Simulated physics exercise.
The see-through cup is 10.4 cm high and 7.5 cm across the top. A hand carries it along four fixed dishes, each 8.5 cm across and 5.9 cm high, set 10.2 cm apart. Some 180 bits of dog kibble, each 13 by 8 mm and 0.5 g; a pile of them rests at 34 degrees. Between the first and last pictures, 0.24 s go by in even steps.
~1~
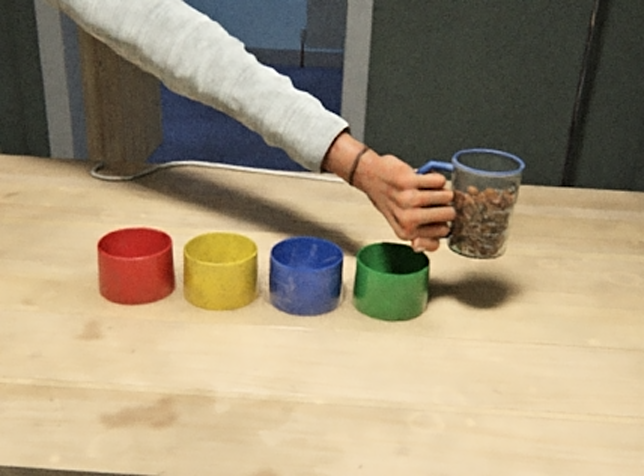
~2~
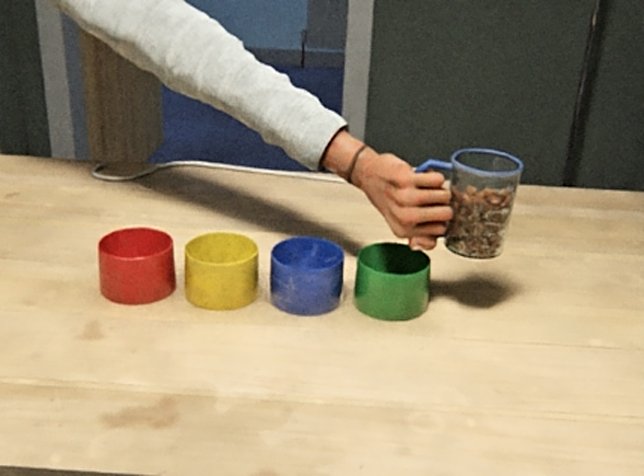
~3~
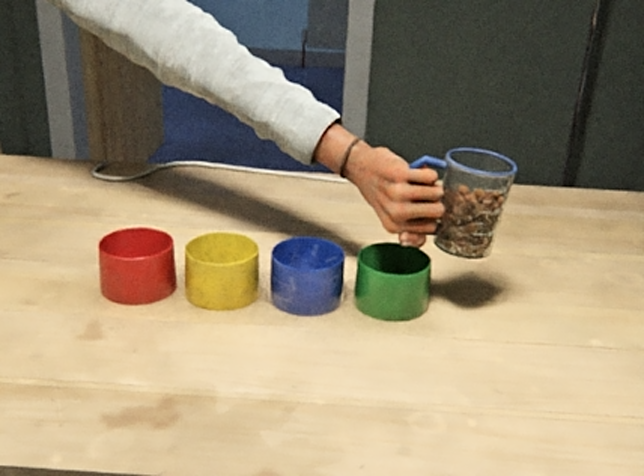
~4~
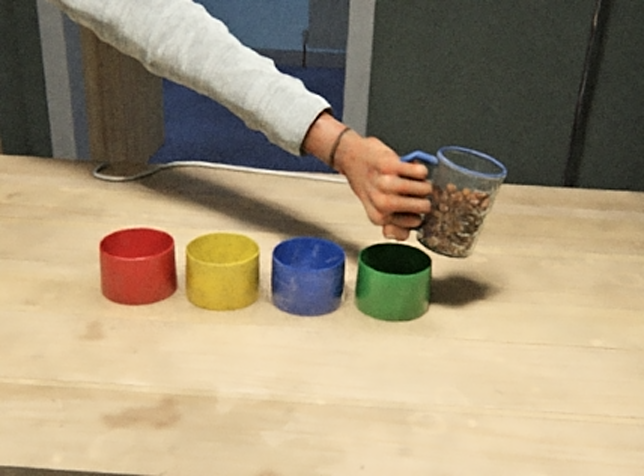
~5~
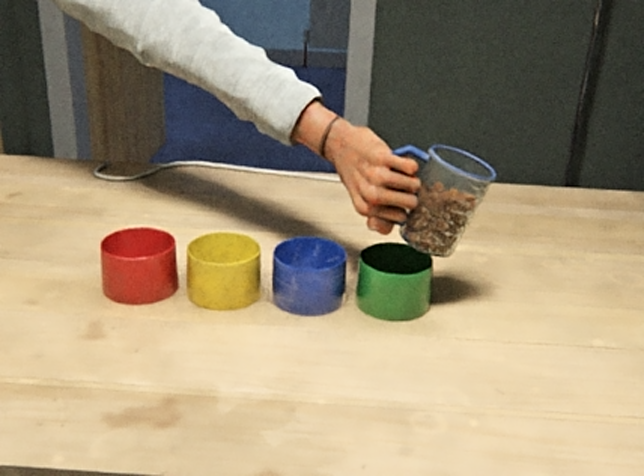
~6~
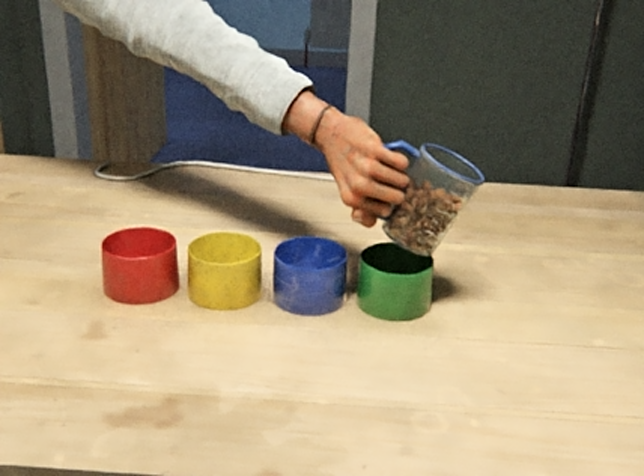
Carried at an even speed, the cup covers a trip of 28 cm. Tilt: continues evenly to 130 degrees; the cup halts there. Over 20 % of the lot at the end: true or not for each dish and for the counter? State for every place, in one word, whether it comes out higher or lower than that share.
Red dish: Lower, blue dish: Higher, green dish: Lower, yellow dish: Lower, counter: Higher.
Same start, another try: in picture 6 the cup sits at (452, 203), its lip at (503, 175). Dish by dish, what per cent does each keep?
Red 0; blue 60; green 0; yellow 0.
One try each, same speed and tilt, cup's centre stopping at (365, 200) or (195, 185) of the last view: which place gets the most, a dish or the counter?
The winner: Green; yellow.
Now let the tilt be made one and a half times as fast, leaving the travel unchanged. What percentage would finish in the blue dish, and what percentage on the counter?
Then the blue dish would get 60 and the counter 40.
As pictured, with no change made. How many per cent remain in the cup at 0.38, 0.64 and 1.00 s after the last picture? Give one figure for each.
Roughly 100, then 100, then 15.
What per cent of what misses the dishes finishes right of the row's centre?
Share on that side: Roughly 60 %.
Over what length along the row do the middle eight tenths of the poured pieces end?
I'd put it near 8 cm.
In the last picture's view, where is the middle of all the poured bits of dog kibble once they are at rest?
Look around (298, 289) in the last picture.
Then, 0.38 s after the last picture, tilt 75 degrees; cup holds 100 %.
Then, 0.64 s after the last picture, tilt 110 degrees; cup holds 100 %.
Then, 1.00 s after the last picture, tilt 130 degrees; cup holds 15 %, blue 50 %.
In the end, red 0 %, blue 60 %, green 0 %, yellow 0 %, counter 40 %.
